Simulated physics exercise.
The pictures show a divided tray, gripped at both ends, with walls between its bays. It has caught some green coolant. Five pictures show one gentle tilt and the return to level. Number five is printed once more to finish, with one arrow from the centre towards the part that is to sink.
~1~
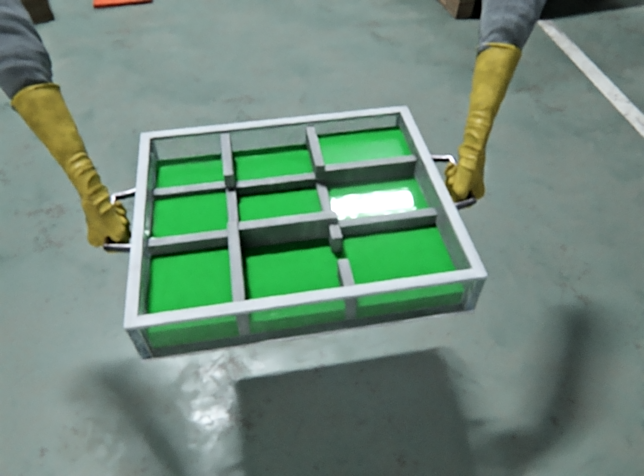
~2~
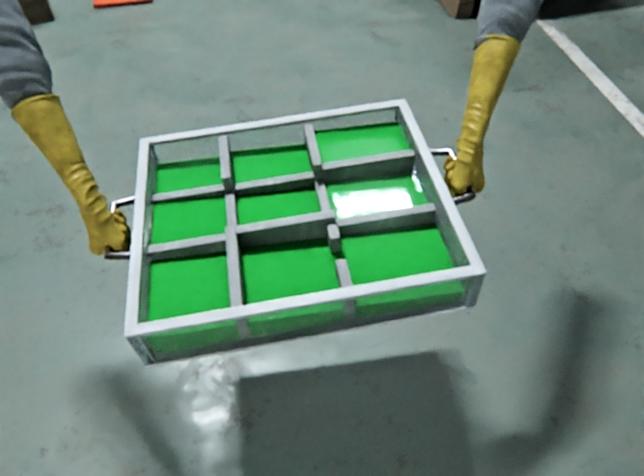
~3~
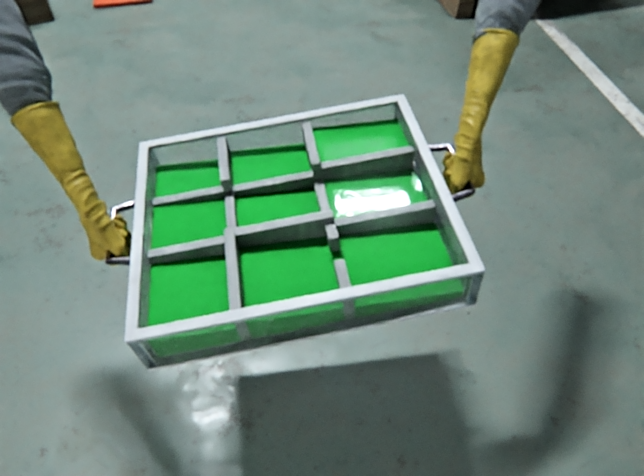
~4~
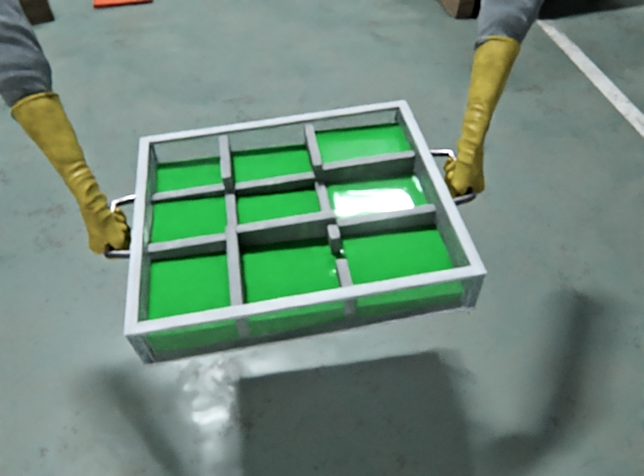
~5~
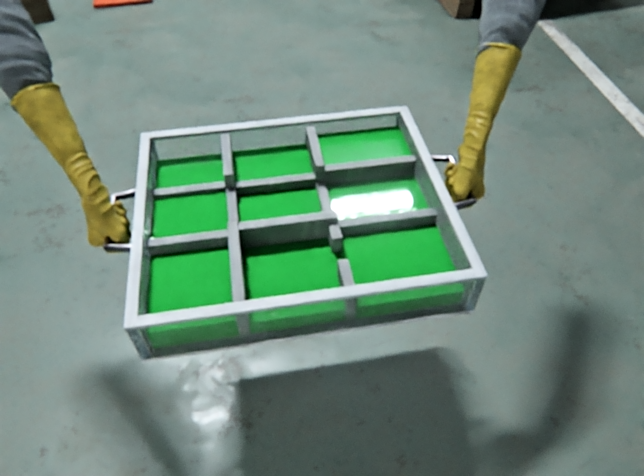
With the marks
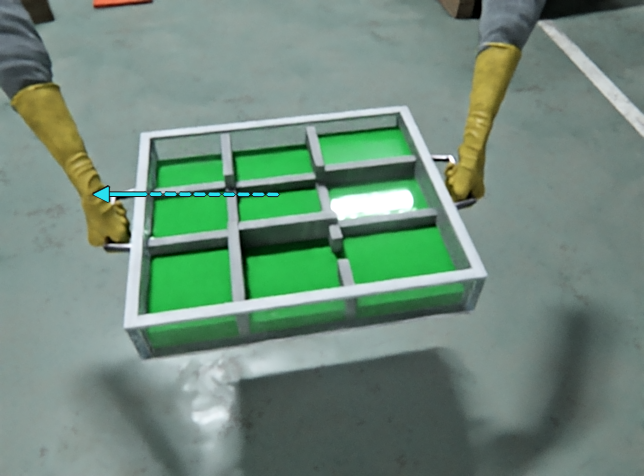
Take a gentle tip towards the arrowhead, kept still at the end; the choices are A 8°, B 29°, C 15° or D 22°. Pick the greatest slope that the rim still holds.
That is slope C.
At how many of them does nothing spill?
Two.
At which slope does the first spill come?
Slope D.
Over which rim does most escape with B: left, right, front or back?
The left rim.
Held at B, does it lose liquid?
Yes, it does.
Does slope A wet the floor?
No, that is safe.
The arrow ends at (99, 193).
For slope A, nothing spills; the back right bay holds the most.
For slope B, about 32 % goes over the rim.
For slope C, nothing spills; the front middle bay holds the most.
For slope D, about 10 % goes over the rim.
